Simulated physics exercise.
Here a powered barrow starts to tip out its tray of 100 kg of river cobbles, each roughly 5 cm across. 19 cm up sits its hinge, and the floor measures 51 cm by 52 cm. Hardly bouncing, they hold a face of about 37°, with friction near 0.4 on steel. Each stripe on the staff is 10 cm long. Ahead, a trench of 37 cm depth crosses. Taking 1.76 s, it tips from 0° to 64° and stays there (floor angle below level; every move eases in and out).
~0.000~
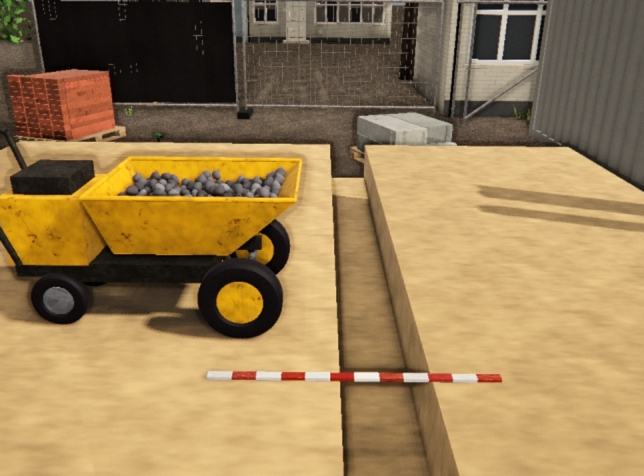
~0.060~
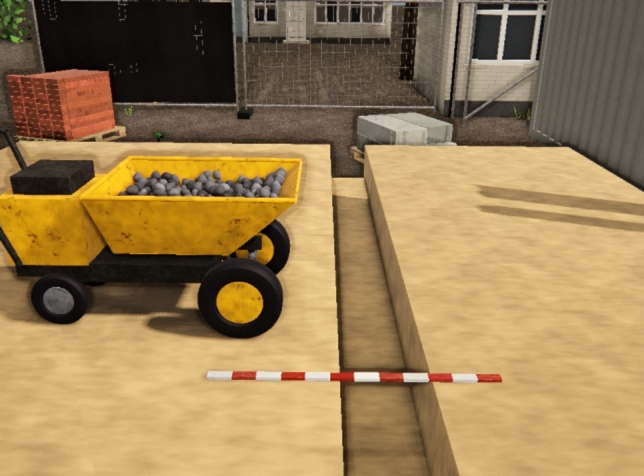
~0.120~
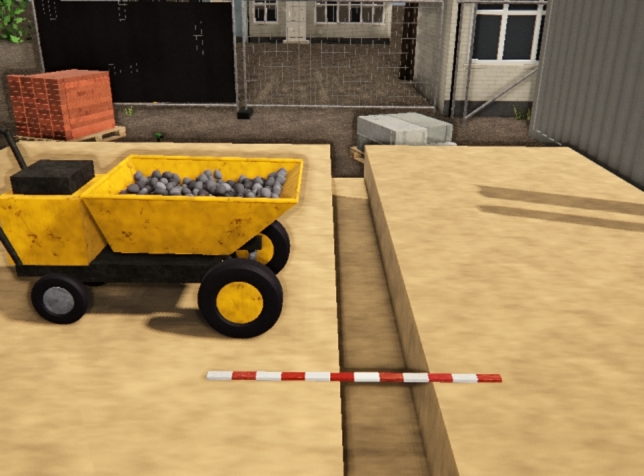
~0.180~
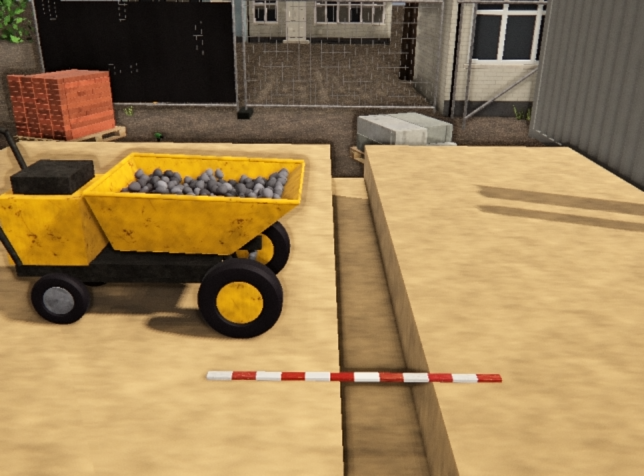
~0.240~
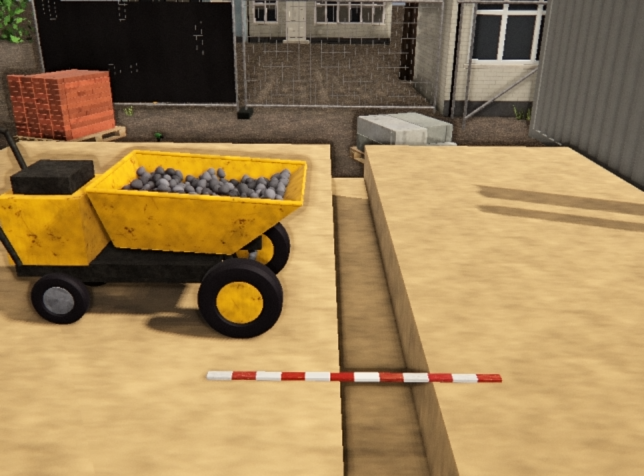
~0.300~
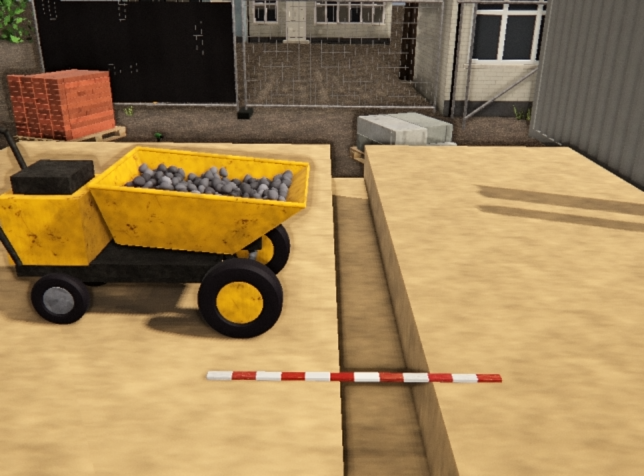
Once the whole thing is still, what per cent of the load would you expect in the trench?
I would expect about 91 per cent.
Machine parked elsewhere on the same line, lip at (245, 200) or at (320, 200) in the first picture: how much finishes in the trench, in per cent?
I'd expect close to 100 per cent at the first and 60 per cent at the second.
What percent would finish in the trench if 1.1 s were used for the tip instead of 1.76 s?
Roughly 85 per cent would.
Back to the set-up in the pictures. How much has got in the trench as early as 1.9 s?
At that moment: Approx. 45 %.
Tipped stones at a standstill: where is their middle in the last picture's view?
Look at roughly (382, 354).
After 1.3 s the floor is at 54°; 100 % in the tray; the foremost stones are at (349, 239).
After 1.9 s the floor is at 64°; 51 % in the tray, 47 % in the trench, 3 % past the trench; the foremost stones are at (433, 296).
After 2.2 s the floor is at 64°; 17 % in the tray, 75 % in the trench, 9 % past the trench; the foremost stones are at (493, 295).
After 4.2 s the floor is at 64°; 0 % in the tray, 91 % in the trench, 9 % past the trench; the foremost stones are at (517, 297).
